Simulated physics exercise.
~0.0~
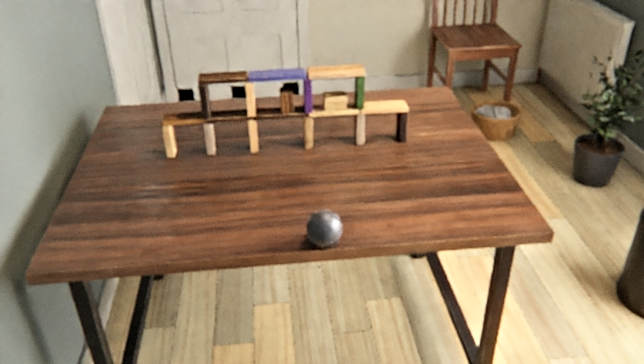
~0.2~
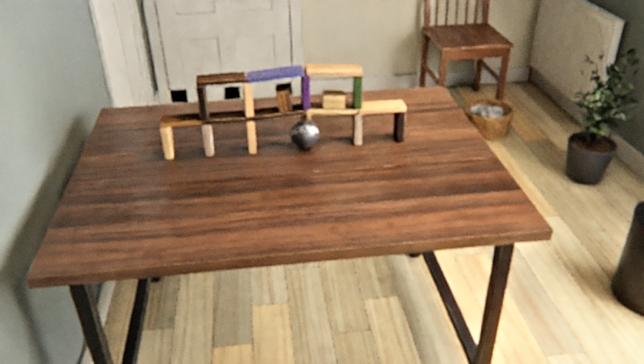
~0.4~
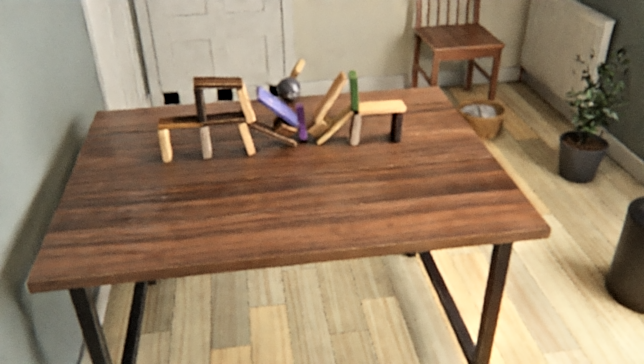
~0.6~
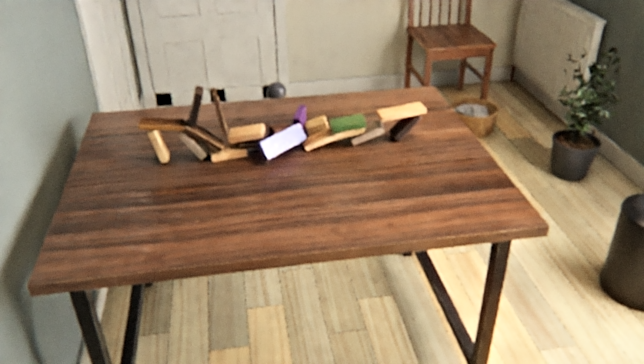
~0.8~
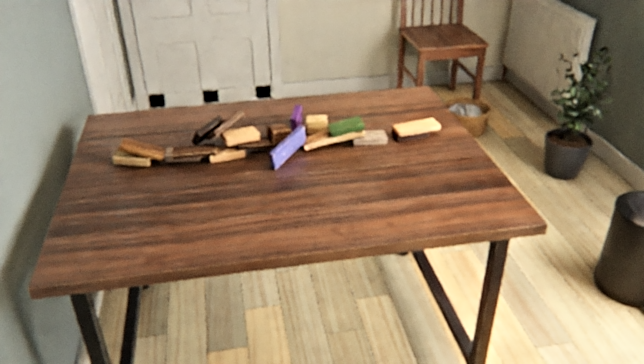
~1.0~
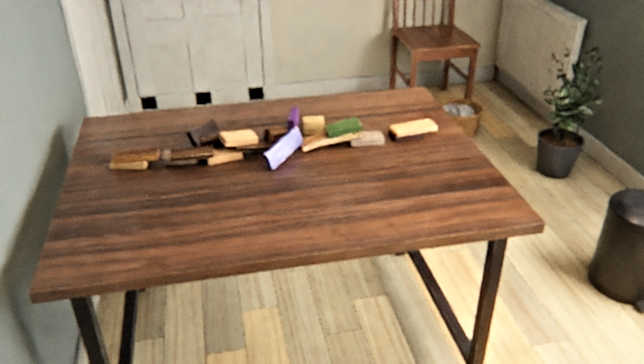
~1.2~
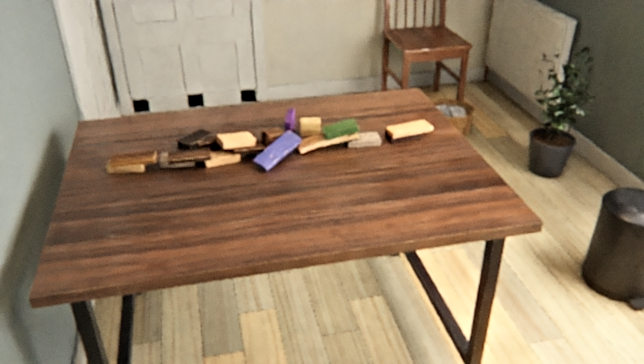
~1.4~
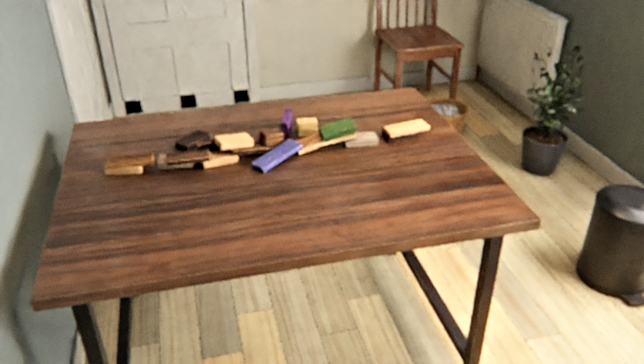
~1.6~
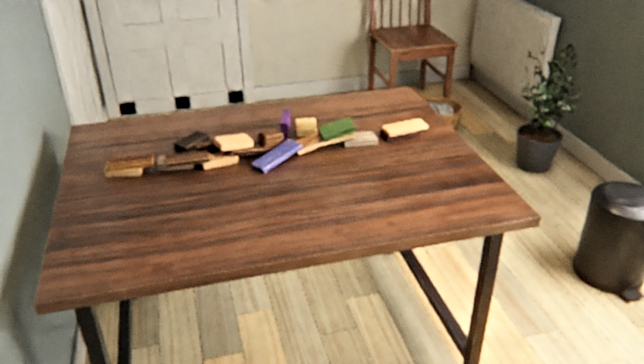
A dark wooden table stands in a room with a pale door, a wooden chair and a potted plant behind it, seen from above its near edge as the view drifts slightly sideways. Toward its far side stands a two-storey house of wooden posts and planks, with one blue-purple plank on top and green and purple posts. A grey stone ball rolls away from the near edge and strikes the house right of its middle. The centre caves in, then both sides topple. The ball disappears from view, and the pieces settle in a low, scattered row, the blue-purple plank lying in front.
